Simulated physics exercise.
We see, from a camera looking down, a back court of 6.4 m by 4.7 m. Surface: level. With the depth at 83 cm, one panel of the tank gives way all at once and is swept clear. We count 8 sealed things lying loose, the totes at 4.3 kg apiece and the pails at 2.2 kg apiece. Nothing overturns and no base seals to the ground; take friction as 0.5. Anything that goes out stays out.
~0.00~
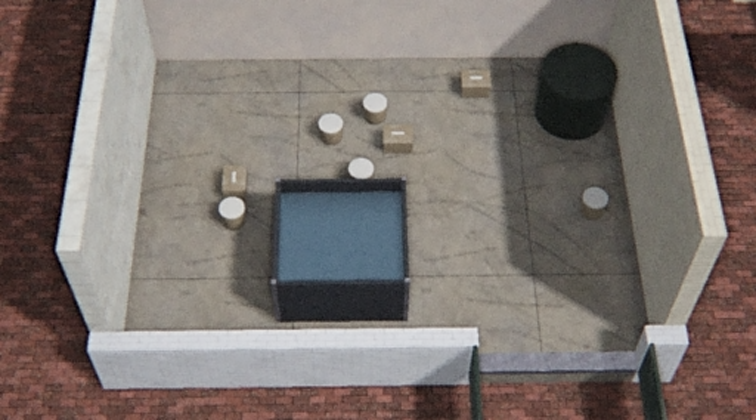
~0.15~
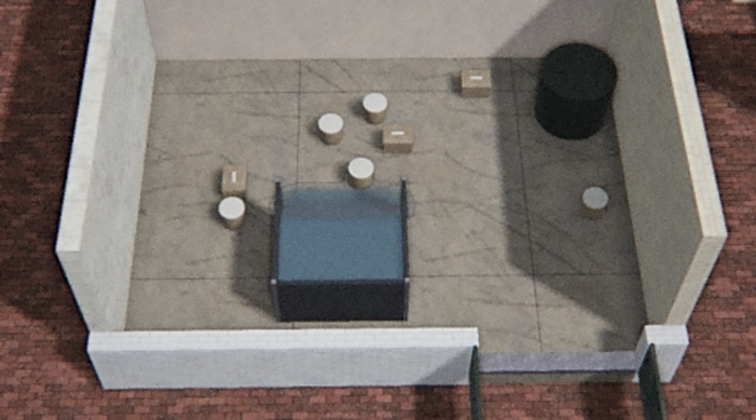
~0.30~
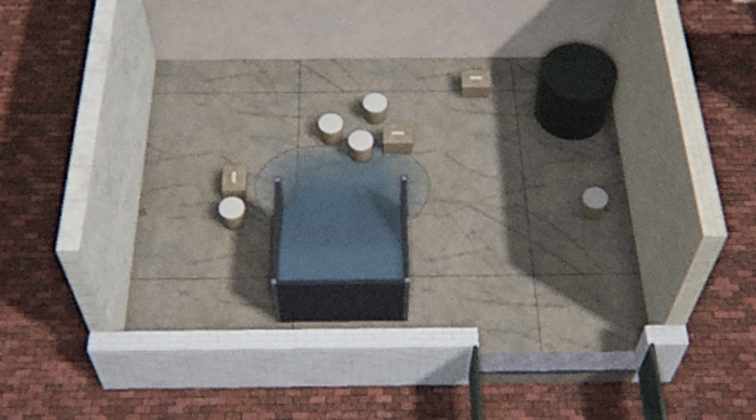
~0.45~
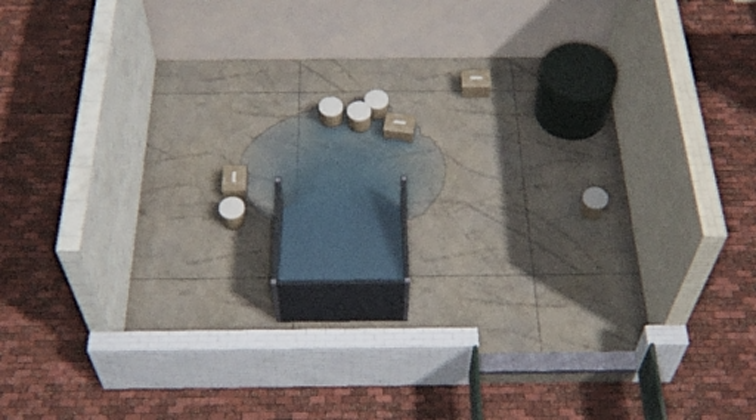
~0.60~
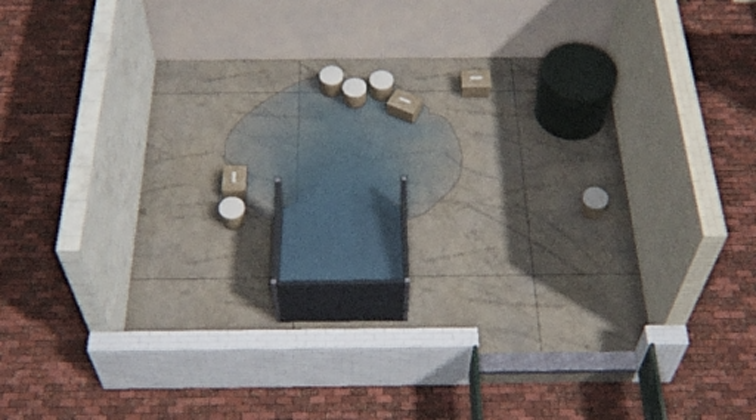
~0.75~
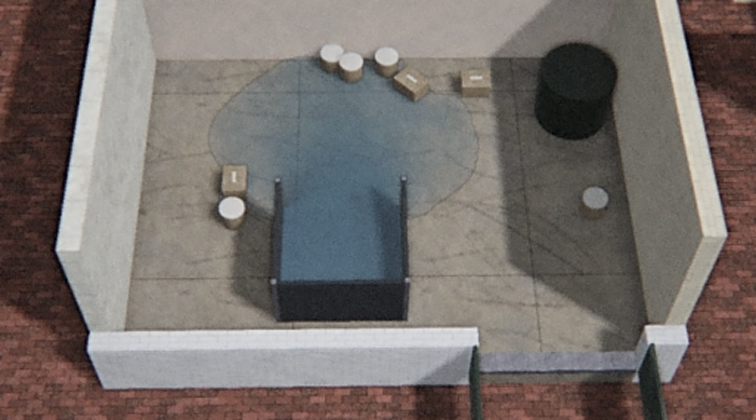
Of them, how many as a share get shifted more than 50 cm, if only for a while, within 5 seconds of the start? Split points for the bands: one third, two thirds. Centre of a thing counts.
A person watching would say the great majority, two thirds or more.
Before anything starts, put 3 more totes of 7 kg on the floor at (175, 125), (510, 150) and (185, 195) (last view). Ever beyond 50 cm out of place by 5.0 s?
In order: Beyond it, beyond it, beyond it.
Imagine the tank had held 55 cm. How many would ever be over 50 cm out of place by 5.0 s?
The count would be 6.
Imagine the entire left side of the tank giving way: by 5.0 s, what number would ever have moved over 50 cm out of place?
So the tally would be 5.
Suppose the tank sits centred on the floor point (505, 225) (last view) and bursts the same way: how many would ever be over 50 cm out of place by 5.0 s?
Result: 8 of them.
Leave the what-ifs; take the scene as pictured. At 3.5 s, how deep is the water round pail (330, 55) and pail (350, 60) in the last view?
Around 17 cm and 14 cm.
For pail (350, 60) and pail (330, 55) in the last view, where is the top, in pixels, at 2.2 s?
About (416, 46) for the first and (281, 47) for the second.
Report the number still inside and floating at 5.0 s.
Tally: 8 of them.
After 1.1 s 4 of 8 are over 50 cm from their spots; 4 afloat.
After 2.2 s 5 of 8 are over 50 cm from their spots; 5 afloat.
After 3.5 s 5 of 8 are over 50 cm from their spots; 5 afloat.
After 5.0 s 8 of 8 are over 50 cm from their spots, and 8 have been at some point; 8 afloat.
